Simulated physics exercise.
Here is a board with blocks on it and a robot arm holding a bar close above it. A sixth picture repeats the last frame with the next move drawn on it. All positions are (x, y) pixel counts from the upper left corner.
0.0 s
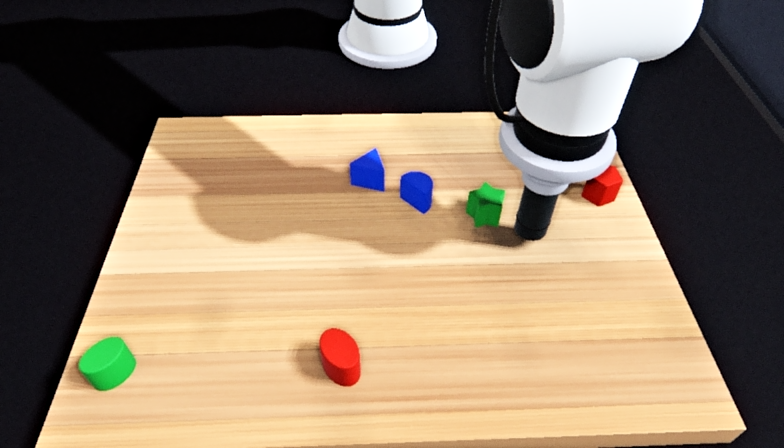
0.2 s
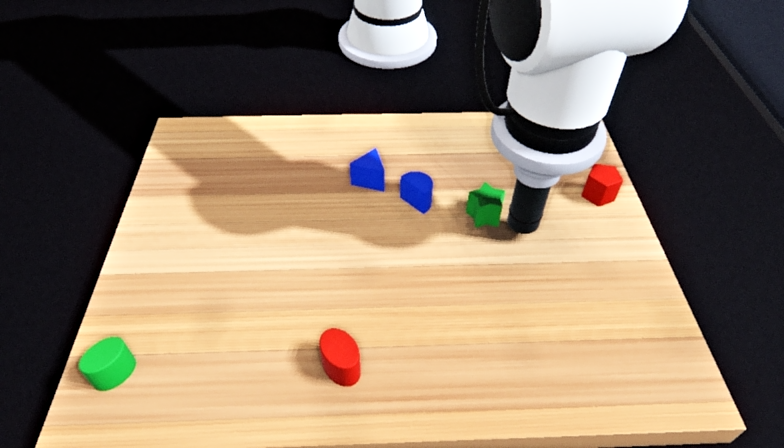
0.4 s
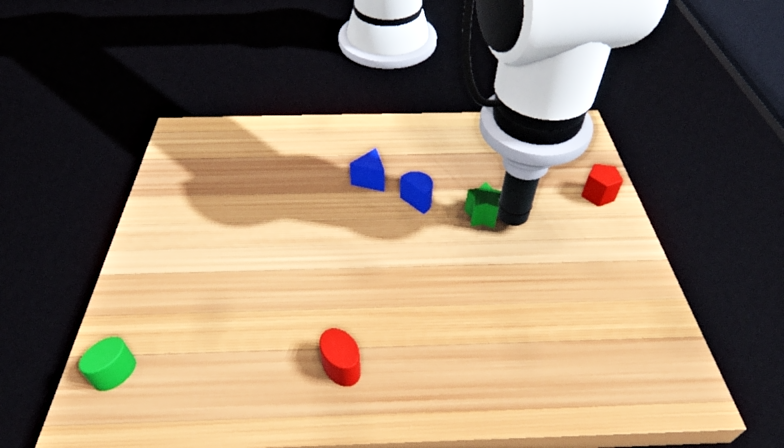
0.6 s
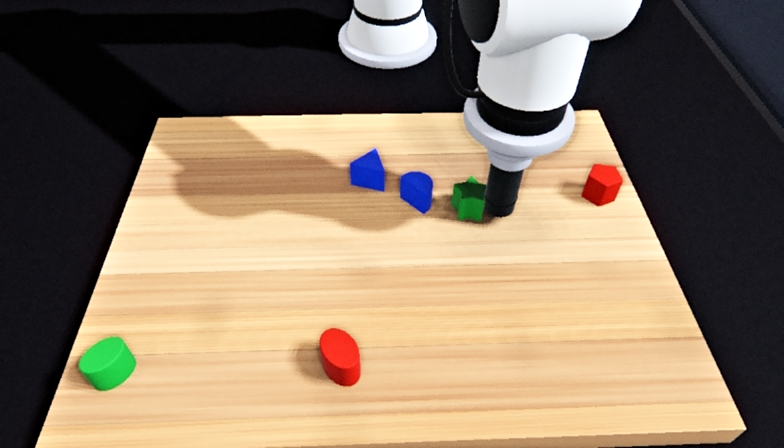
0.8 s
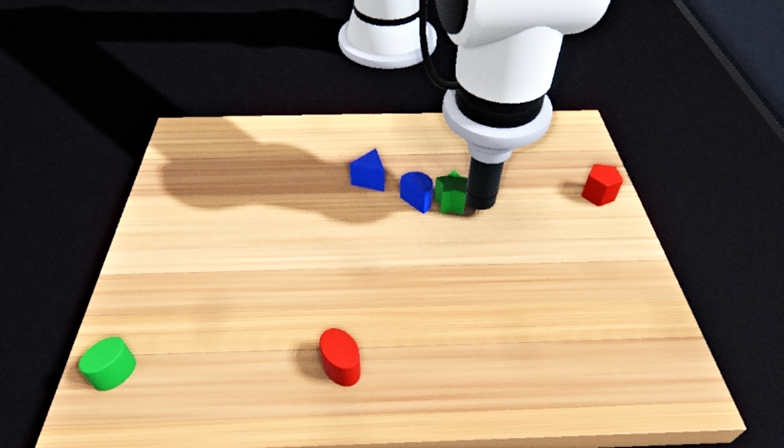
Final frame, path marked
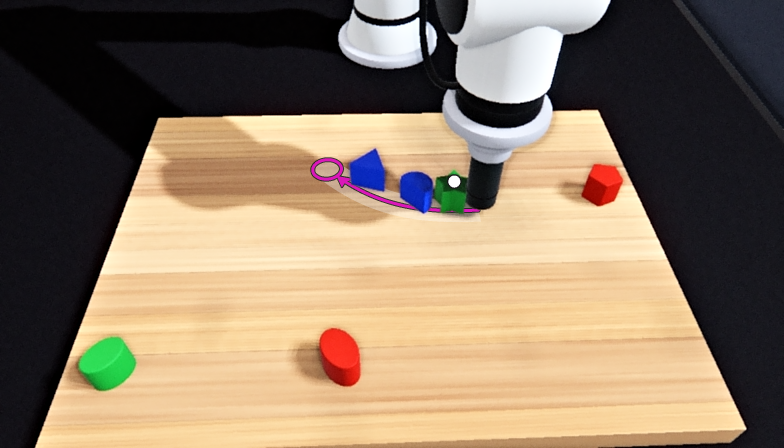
On a light wooden board scattered with blue, green and red blocks, a robot arm lowers a dark bar near the right side, just beside a green star. The bar slides left and slightly away, meets the star, and pushes it a short way toward the blue D-shaped block, ending close beside it.
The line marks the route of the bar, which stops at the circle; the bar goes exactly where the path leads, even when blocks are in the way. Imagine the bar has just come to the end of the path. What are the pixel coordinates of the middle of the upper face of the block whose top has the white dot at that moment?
If I read the scene right, the answer is (302, 140).
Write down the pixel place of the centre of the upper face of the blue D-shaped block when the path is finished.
The middle of its upper face should be somewhere near (276, 142).
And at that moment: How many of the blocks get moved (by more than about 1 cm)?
I expect three or more blocks to be moved by more than 1 cm.
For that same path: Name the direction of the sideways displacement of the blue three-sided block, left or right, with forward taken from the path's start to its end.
It heads right.
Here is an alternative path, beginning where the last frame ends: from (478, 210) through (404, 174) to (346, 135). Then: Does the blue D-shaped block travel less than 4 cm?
It seems not.
Path on the board, from (478, 210) via (421, 209) and (368, 194), ending at (327, 169); the dot is on the green star.
The first path, step by step. One third of the way, bar at (421, 198); blue three-sided block at (358, 153), turned 50° clockwise; blue D-shaped block at (372, 174); green star at (398, 175), turned 15° clockwise.
Two thirds of the way, bar at (367, 184); blue three-sided block at (335, 142), turned 120° clockwise; blue D-shaped block at (319, 159); green star at (345, 161), turned 15° clockwise.
At the end, bar at (326, 159); blue three-sided block at (311, 120), turned 190° clockwise; blue D-shaped block at (276, 142); green star at (302, 140).
